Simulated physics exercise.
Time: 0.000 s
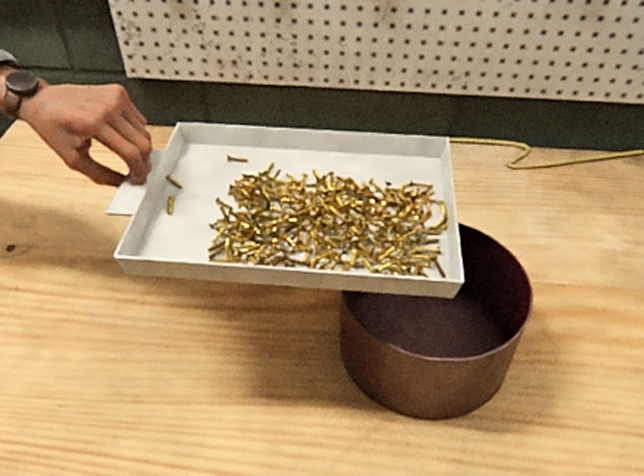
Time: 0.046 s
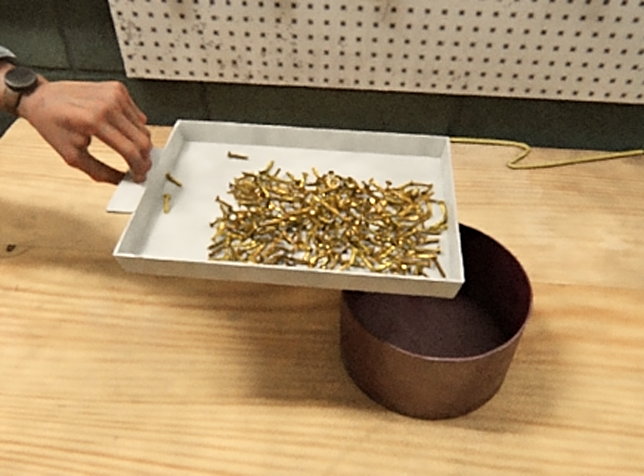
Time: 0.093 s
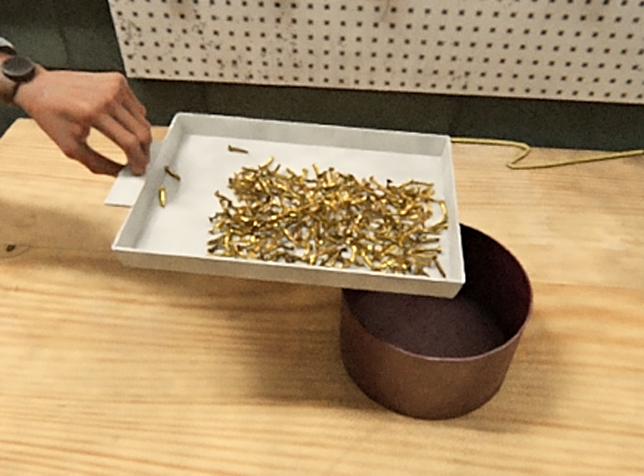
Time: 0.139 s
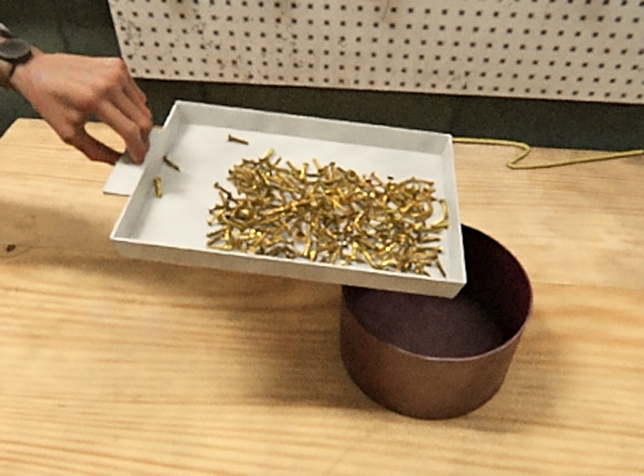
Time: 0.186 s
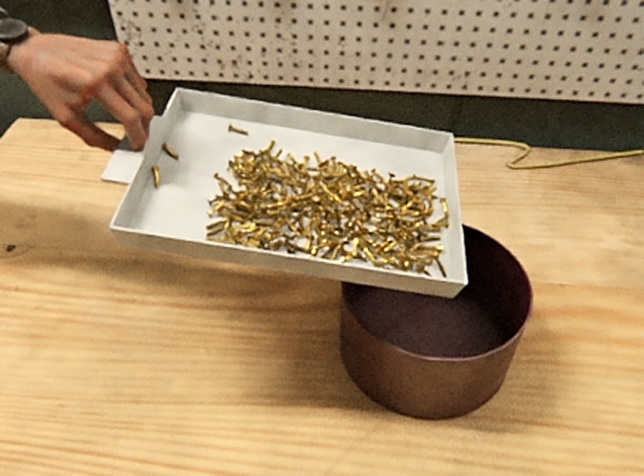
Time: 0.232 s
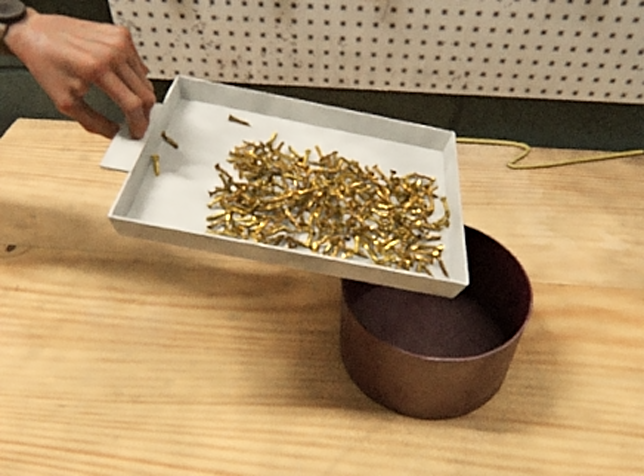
On a wooden workbench, a hand wearing a watch slowly raised the left end of a white tray of brass-coloured screws, tilting it slightly toward a dark round pot while the screws barely shifted.
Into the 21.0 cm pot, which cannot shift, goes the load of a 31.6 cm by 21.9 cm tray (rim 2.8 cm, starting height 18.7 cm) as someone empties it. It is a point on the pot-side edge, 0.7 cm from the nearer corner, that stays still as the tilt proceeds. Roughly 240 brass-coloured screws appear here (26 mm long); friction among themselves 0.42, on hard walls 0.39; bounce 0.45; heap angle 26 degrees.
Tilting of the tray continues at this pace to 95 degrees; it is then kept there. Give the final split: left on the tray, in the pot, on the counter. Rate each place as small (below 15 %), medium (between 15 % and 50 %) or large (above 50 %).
Tray - small; pot - large; counter - medium.
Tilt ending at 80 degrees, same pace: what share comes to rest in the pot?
Roughly 50 %.
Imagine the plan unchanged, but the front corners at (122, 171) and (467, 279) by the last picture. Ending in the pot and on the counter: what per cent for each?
The pot gets 75 and the counter 25.
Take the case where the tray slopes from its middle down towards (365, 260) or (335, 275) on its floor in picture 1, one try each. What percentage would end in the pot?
Around 5 % for the first direction, around 0 % for the second.
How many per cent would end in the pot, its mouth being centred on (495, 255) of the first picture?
Roughly 60 percent would end up there.
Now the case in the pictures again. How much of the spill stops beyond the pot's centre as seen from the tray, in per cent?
I reckon around 100 per cent.
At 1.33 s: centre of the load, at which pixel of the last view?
(479, 226) or thereabouts.
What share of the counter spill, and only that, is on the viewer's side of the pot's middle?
About 80 per cent.
After 0.89 s, tilt 50 degrees; the tray holds 100 %, the pot 0 %.
After 1.33 s, tilt 76 degrees; the tray holds 90 %, the pot 5 %.
Then, at 1.85 s, tilt 95 degrees; the tray holds 10 %, the pot 55 %.
In the end, at 3.3 s, tray 0 %, pot 65 %, counter 35 %.
